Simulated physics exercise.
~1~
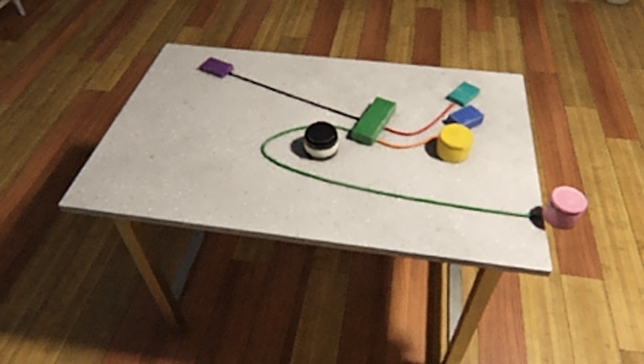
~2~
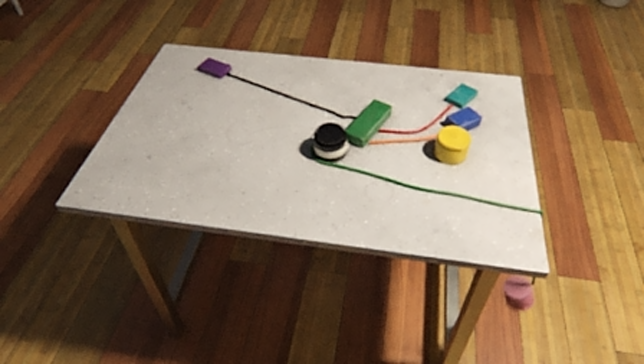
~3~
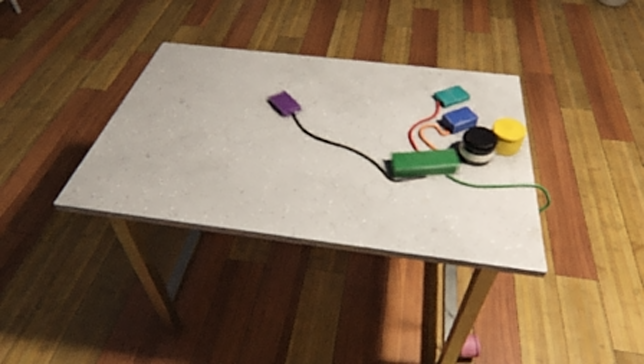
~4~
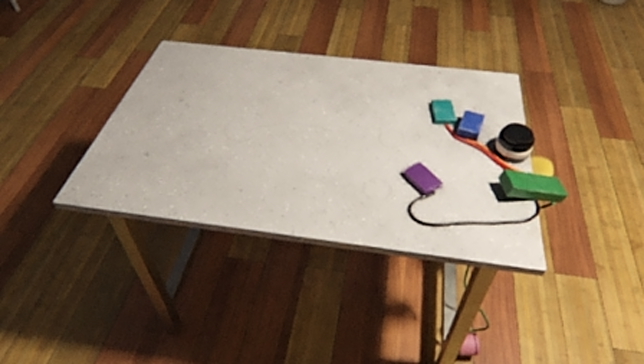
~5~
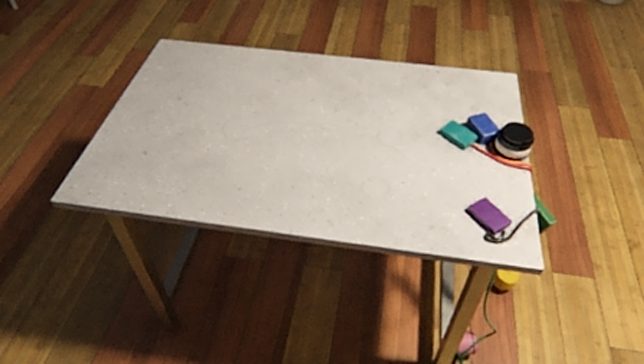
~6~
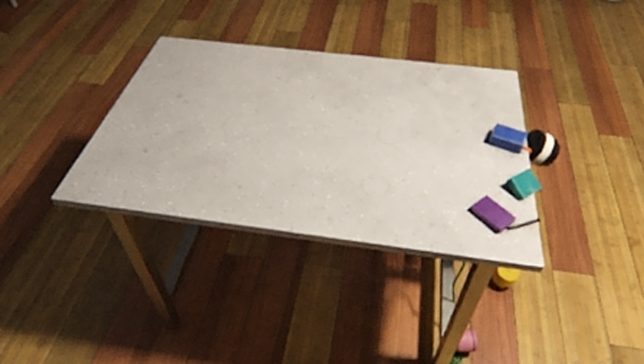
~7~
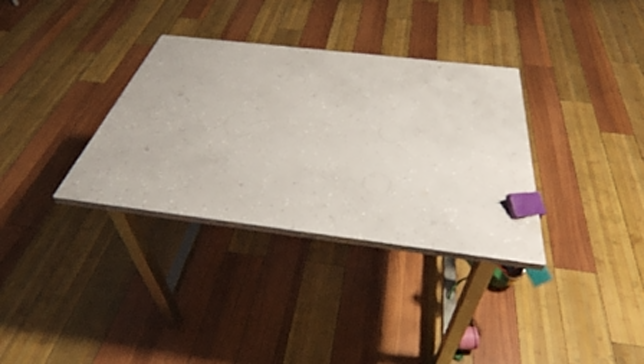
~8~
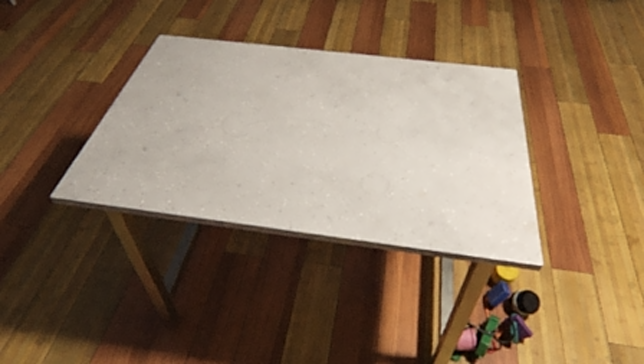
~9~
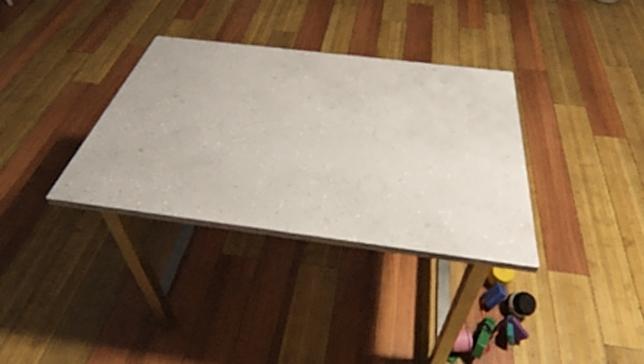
On a pale table in a wood-floored room, a pink cylinder dropped off the right side, and the corded green block, the yellow tub, a black jar and the small colored blocks slid after it until everything lay on the floor, leaving the tabletop bare.
